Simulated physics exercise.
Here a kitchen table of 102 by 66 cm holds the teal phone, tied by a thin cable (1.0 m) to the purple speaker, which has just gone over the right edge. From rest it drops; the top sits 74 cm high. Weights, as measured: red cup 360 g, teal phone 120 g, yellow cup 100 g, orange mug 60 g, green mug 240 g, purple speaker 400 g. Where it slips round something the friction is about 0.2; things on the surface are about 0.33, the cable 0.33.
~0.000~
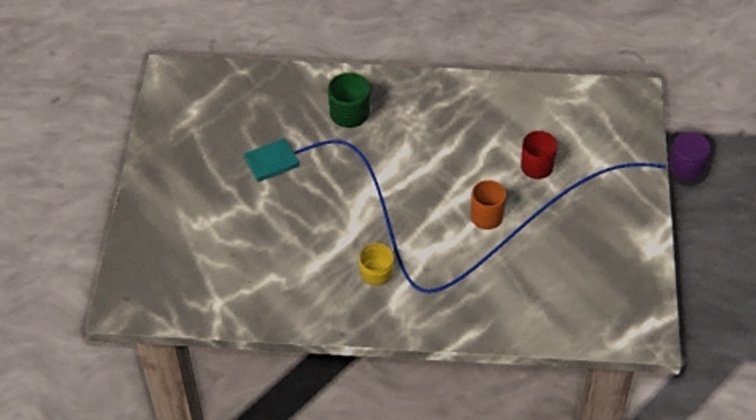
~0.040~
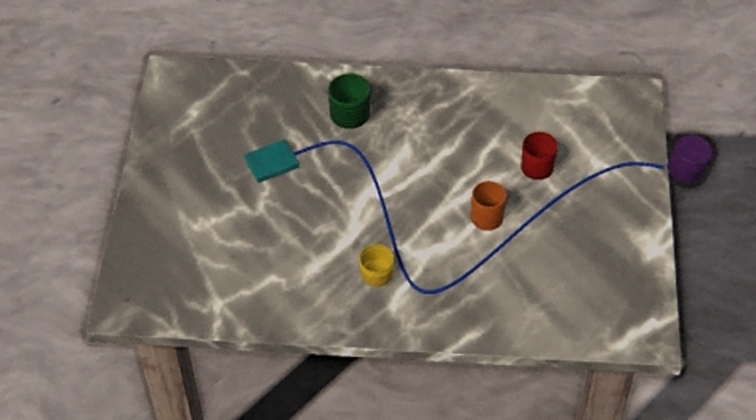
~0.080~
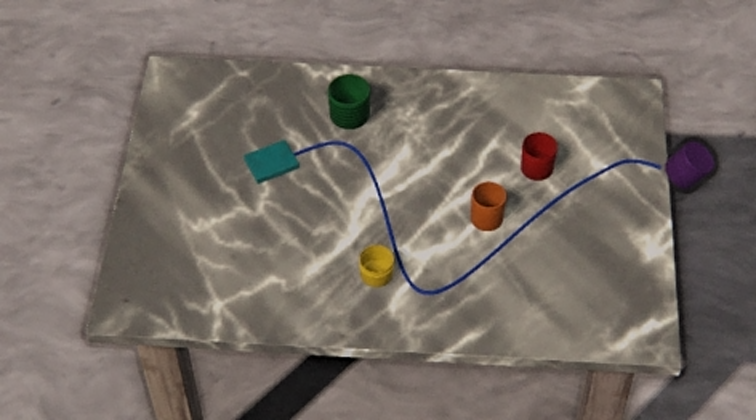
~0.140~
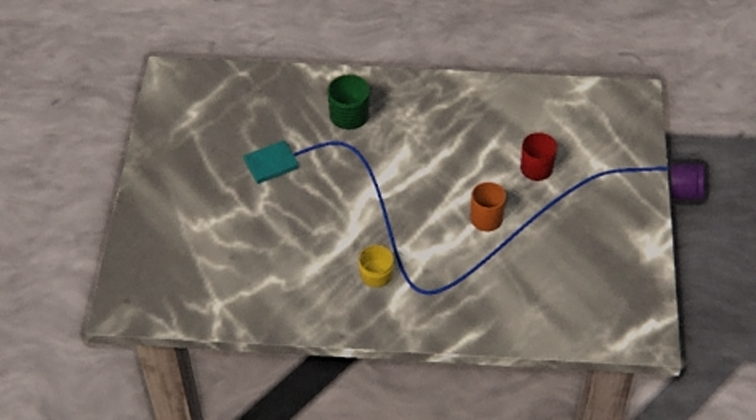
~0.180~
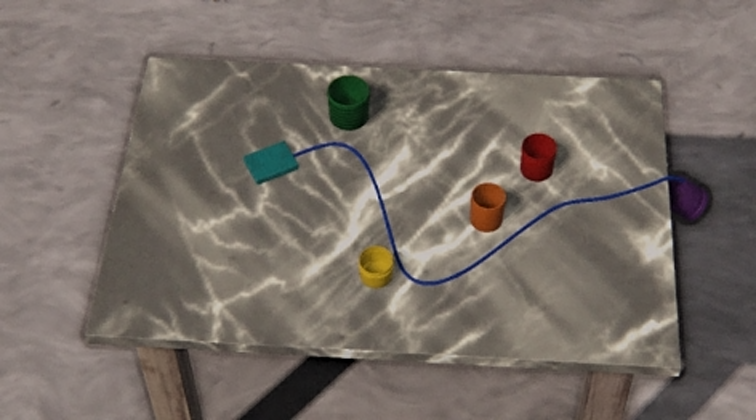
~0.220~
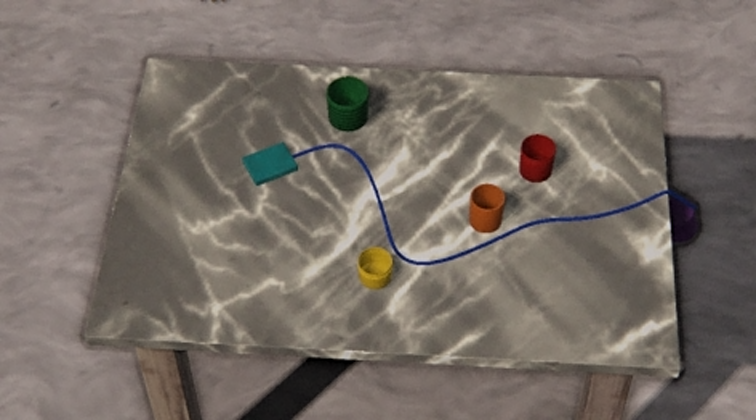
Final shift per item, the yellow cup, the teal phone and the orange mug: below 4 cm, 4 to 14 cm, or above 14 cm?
The yellow cup probably ends up right by its start; the teal phone probably ends up really far off; the orange mug probably ends up really far off.
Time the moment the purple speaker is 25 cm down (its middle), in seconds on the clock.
Close to 0.28 s.
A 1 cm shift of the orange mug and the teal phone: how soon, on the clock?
On the clock, orange mug 0.30 s and teal phone 0.34 s.
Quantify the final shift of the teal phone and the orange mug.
Teal phone over the edge, orange mug roughly 25 cm.
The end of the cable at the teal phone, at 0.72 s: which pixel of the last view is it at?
At about pixel (698, 233).
After 0.5 s, the cable's tail end at (418, 193); teal phone 24 cm off its start, orange mug 17 cm off its start, purple speaker over the edge.
After 0.7 s, the cable's tail end at (698, 233); teal phone 79 cm off its start, orange mug 27 cm off its start, purple speaker over the edge.
After 1.0 s, the cable has left the top; teal phone over the edge, orange mug 27 cm off its start at (486, 87), purple speaker over the edge.
After 1.2 s, the cable has left the top; teal phone over the edge, orange mug 27 cm off its start, purple speaker over the edge.
After 2.4 s, the cable has left the top; teal phone over the edge, orange mug 27 cm off its start at (486, 87), yellow cup 0 cm off its start at (375, 261), purple speaker over the edge.
